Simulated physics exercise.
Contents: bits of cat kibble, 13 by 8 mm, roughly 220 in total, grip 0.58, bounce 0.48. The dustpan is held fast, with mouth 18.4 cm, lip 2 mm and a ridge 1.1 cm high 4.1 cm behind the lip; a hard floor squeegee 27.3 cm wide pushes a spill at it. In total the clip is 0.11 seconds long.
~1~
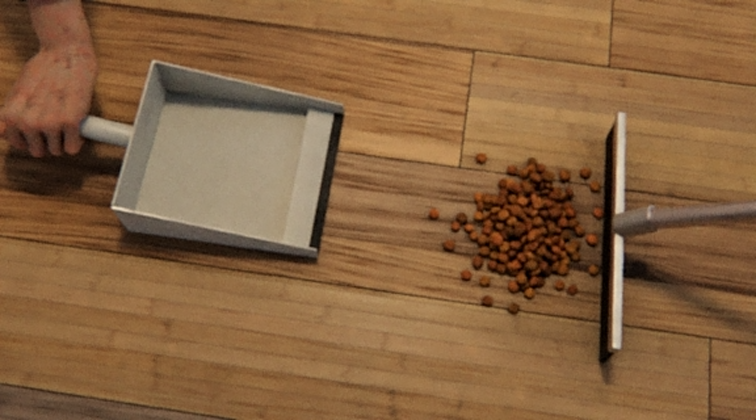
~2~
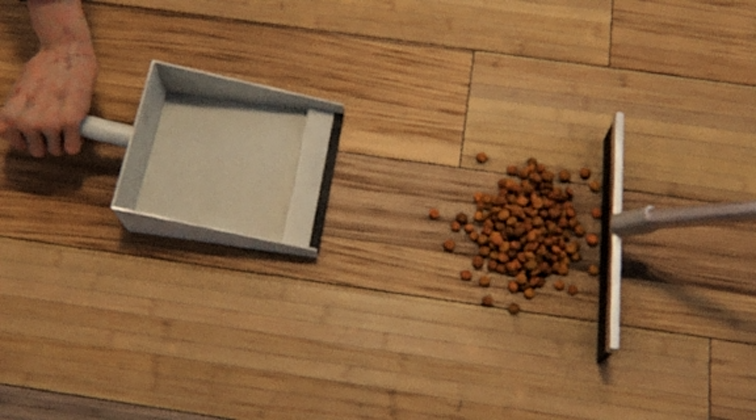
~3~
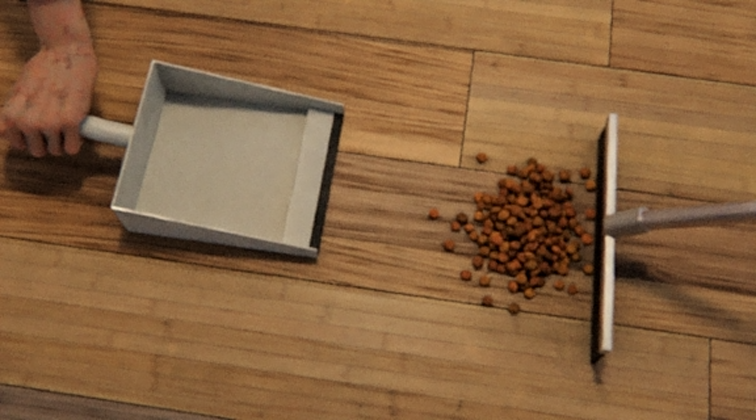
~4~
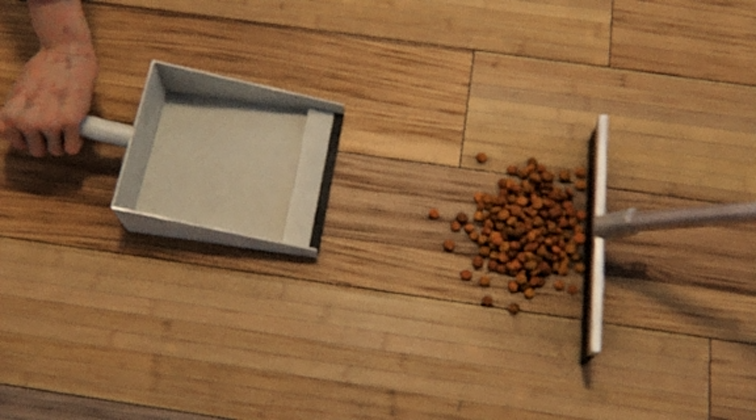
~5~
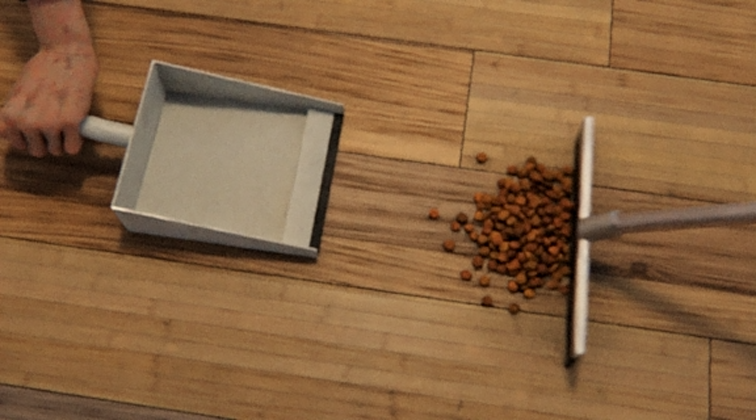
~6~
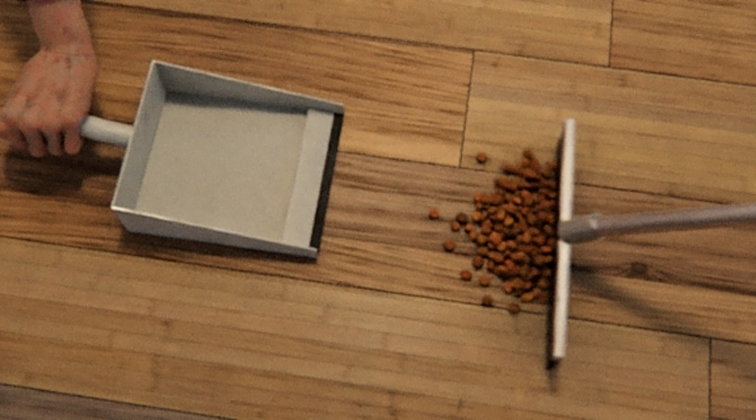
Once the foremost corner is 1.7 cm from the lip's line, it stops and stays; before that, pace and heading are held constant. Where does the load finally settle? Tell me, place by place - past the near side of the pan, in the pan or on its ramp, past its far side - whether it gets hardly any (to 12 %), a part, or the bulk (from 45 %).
Past the pan's near side gets a part. In the pan or on its ramp gets a part. Past the pan's far side gets hardly any.
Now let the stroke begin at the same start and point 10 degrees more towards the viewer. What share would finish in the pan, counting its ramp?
I'd expect close to 20 percent.
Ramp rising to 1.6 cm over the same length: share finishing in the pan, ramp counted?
40 per cent.
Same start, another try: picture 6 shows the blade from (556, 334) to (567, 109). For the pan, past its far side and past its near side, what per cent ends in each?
That ends as pan 65, far 5, and near 15.
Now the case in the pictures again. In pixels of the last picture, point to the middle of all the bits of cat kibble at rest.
(296, 234).
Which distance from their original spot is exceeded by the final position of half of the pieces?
Around 28 centimetres.
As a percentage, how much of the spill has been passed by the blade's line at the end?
Roughly 10 percent of it.
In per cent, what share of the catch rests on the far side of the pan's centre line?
Roughly 20 per cent.
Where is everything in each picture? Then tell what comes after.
In the first frame, blade from (614, 348) to (619, 120), moved 0.0 cm, 0 of the pieces shifted so far; middle of the pieces at (526, 230); pan at (223, 169).
In the second frame, blade from (611, 348) to (617, 121), moved 0.2 cm, 0 of the pieces shifted so far; middle of the pieces at (526, 230).
In the third frame, blade from (604, 349) to (611, 121), moved 1.0 cm, 4 of the pieces shifted so far; middle of the pieces at (526, 230).
In the fourth frame, blade from (594, 350) to (601, 123), moved 2.1 cm, 5 of the pieces shifted so far; middle of the pieces at (526, 230).
In the fifth frame, blade from (578, 353) to (587, 125), moved 3.8 cm, 58 of the pieces shifted so far; middle of the pieces at (525, 231).
In the sixth frame, blade from (557, 356) to (568, 127), moved 5.9 cm, 171 of the pieces shifted so far; middle of the pieces at (514, 226); pan at (223, 169).
Then, 0.14 s after the last picture, middle of the blade 13 cm from the lip; 0 % over the lip, far side 0 %, near side 25 %.
Then, 0.23 s after the last picture, middle of the blade 5 cm from the lip; 5 % over the lip, far side 5 %, near side 35 %.
Then, 0.45 s after the last picture, middle of the blade 2 cm from the lip; 40 % over the lip, far side 5 %, near side 40 %.
In the end, near side 40 %, pan 40 %, far side 5 %, in front of the lip or behind the blade 20 %.
